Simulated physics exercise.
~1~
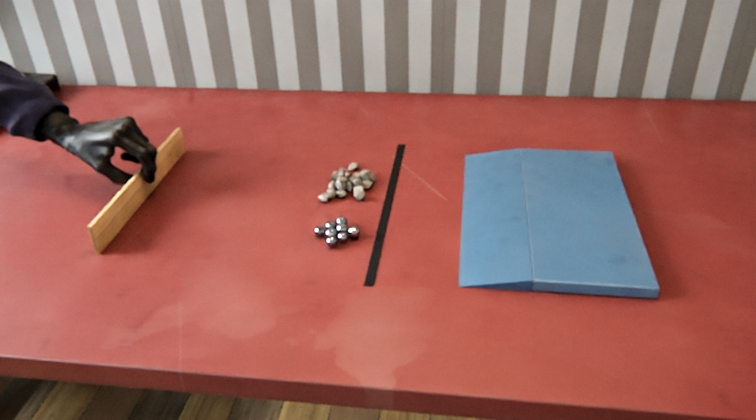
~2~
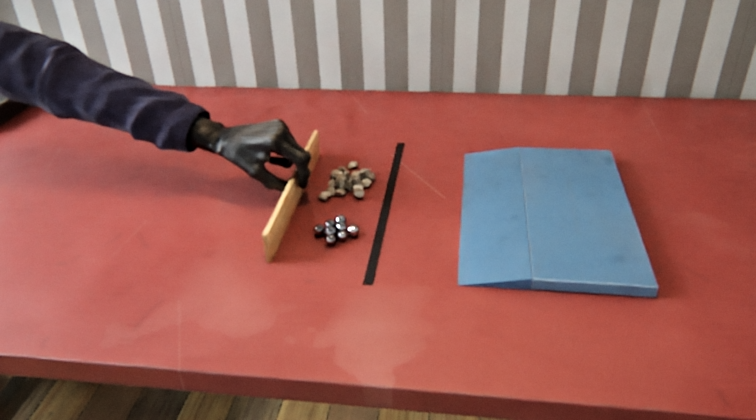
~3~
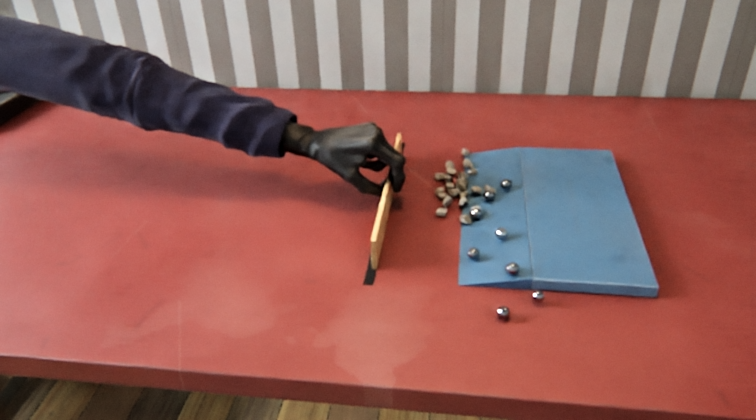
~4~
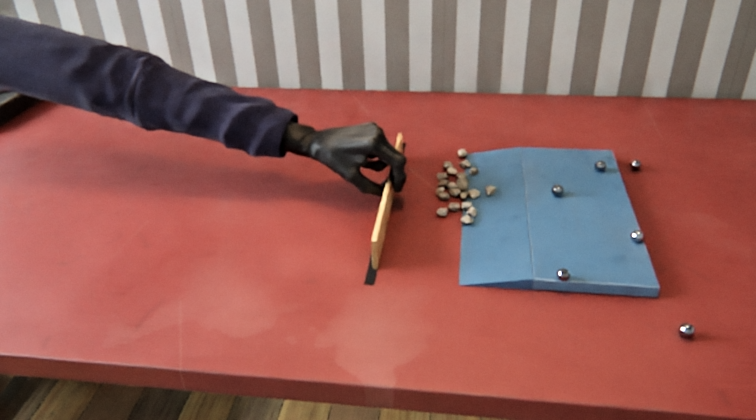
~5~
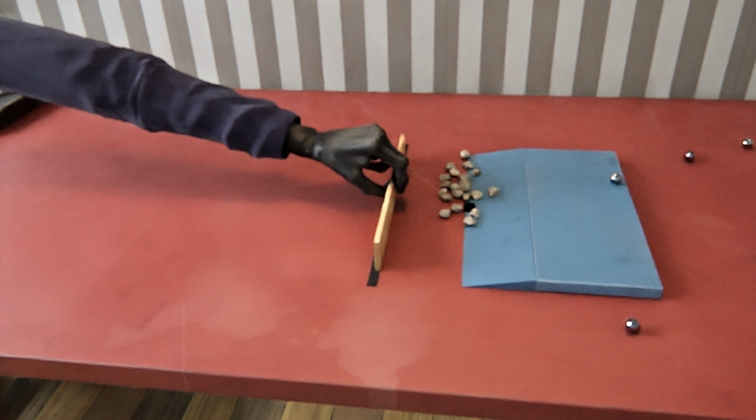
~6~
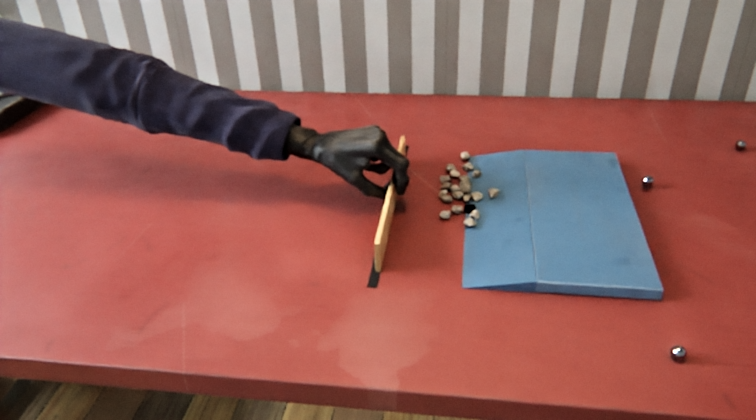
The clip shows a gloved hand sliding a wooden strip right across a red table into two small heaps, stopping at black tape. The shiny balls roll onward, over or around the blue ramp and slab, while the pebble-like pieces settle around the ramp's lower edge.
